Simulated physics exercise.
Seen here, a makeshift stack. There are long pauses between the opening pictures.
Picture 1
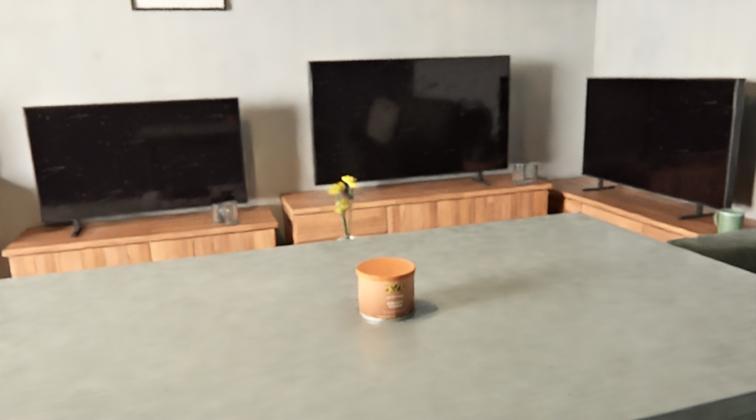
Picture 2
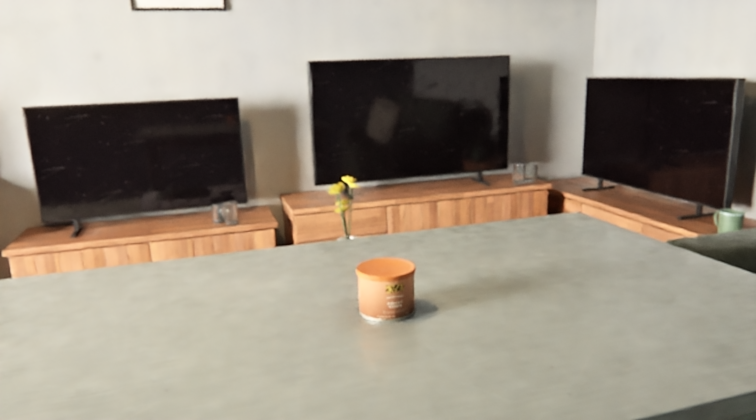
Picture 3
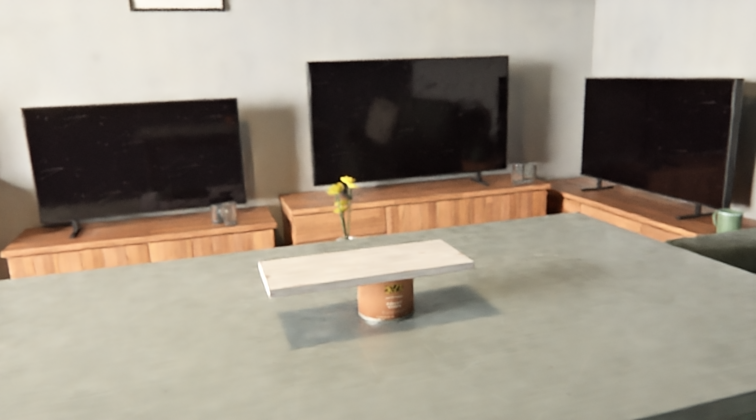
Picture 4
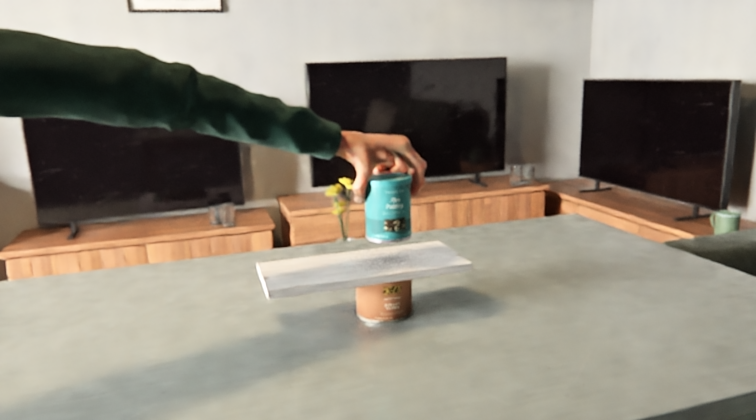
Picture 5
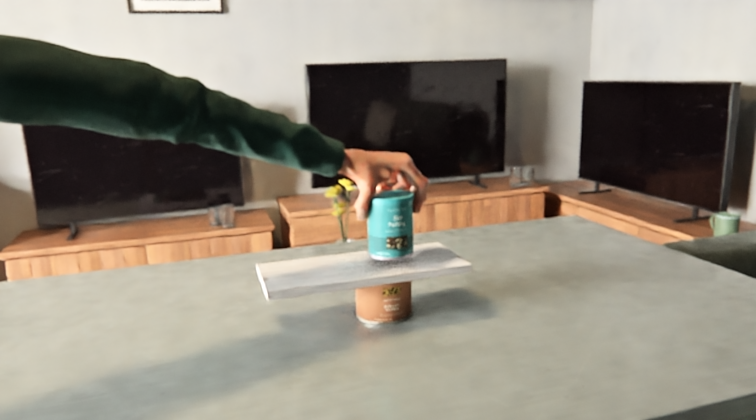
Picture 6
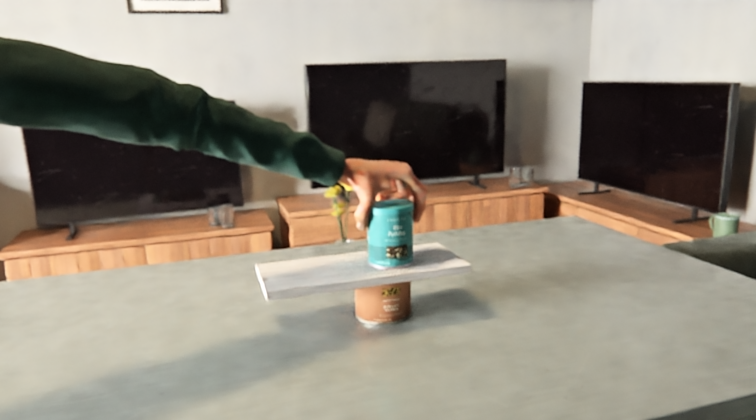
A white board appeared on top of the small orange candle on the table, and then a hand in a dark green sleeve lowered a turquoise tin onto the board and kept holding it.
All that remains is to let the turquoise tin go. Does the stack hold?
In the end the stack holds.
Then, 0.20 s past the last view, nothing moves.
Then, 0.50 s past the last view, turquoise tin resting near (390, 233).
Finally, all 3 still in place. Final places as the last picture's camera would see them, turquoise tin near (390, 233). The stack stays up.
